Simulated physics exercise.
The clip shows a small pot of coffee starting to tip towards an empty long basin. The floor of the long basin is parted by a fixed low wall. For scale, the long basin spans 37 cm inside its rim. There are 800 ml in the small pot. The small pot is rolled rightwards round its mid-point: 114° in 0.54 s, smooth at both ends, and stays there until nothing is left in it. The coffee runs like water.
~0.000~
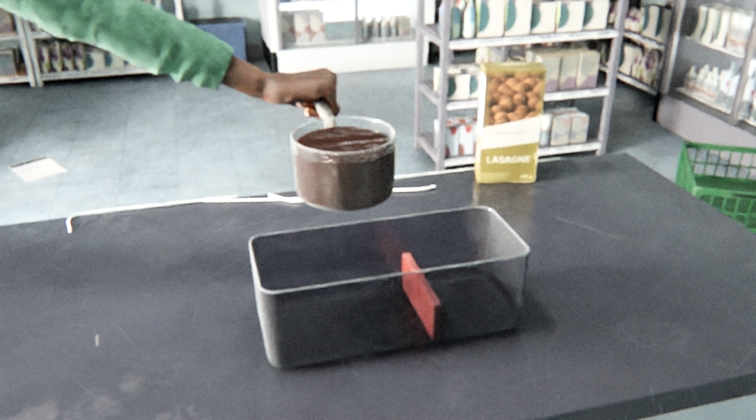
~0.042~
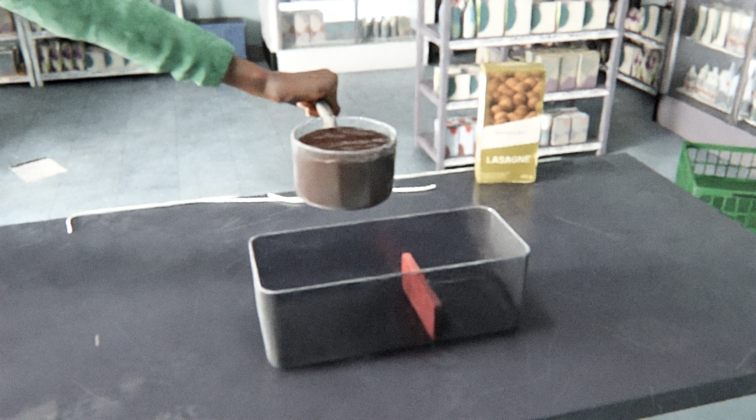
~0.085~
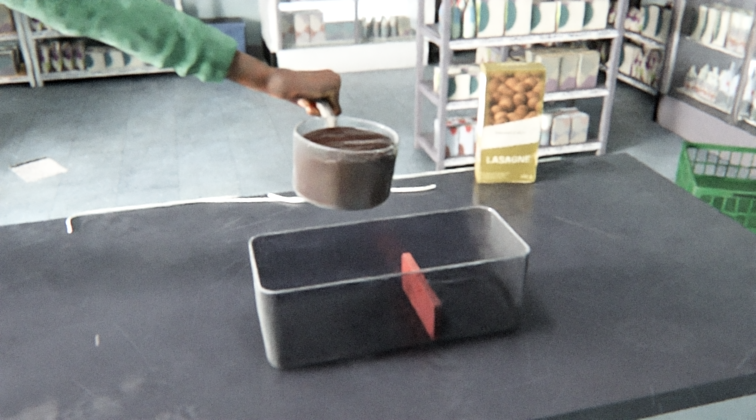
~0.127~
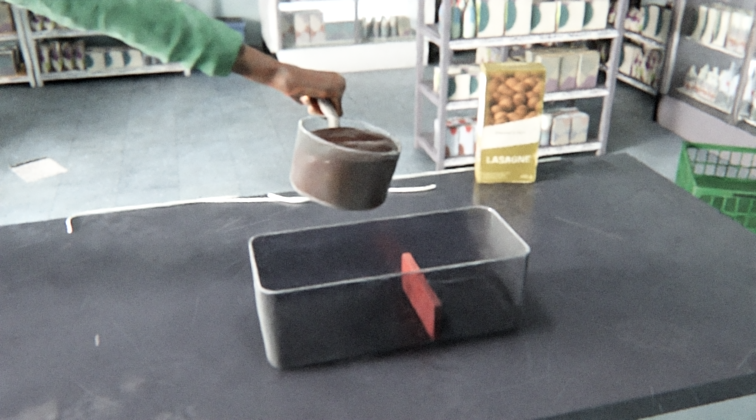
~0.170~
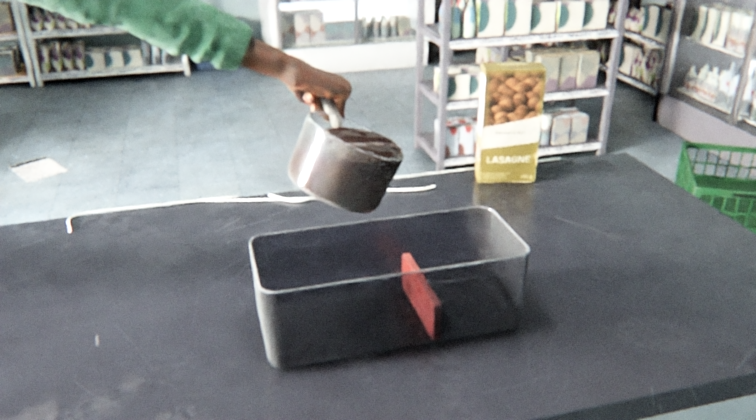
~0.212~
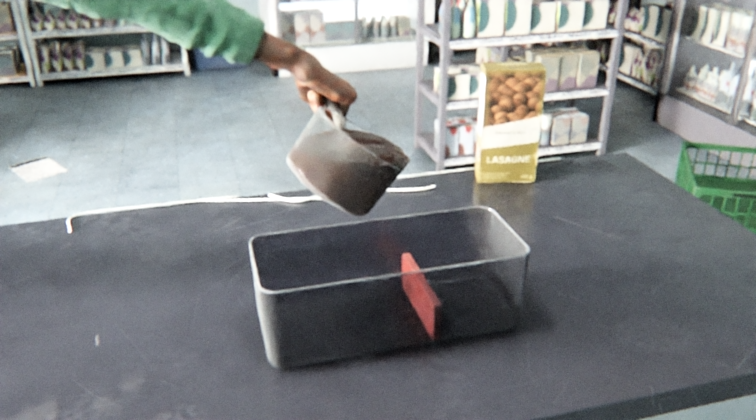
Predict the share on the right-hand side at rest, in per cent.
The far part has some 47 per cent.
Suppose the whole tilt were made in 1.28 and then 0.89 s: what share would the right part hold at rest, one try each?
First 75, then 70 per cent.
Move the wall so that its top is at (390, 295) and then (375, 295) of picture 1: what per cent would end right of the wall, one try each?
First 85, then 85 per cent.
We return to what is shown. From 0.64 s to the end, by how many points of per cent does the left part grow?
Near 14 in a hundred.
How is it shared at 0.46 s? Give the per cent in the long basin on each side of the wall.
Near 5 on the left, 34 on the right.
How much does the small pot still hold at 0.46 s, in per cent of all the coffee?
Near 24 in a hundred.
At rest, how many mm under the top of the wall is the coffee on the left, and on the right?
Left about 46 mm, right about 38 mm.
Then, 0.46 s in, the tilt is 108° and 23 per cent is still to pour, 5 is left of the wall and 34 right of it.
Then, 0.64 s in, the tilt is 114° and 3 per cent is still to pour, 38 is left of the wall and 51 right of it.
Then, 0.83 s in, the tilt is 114° and 0 per cent is still to pour, 50 is left of the wall and 47 right of it.
Then, 1.04 s in, the tilt is 114° and 0 per cent is still to pour, 51 is left of the wall and 47 right of it.
Finally, 51 per cent lies left of the wall, 47 right of it and 2 outside.
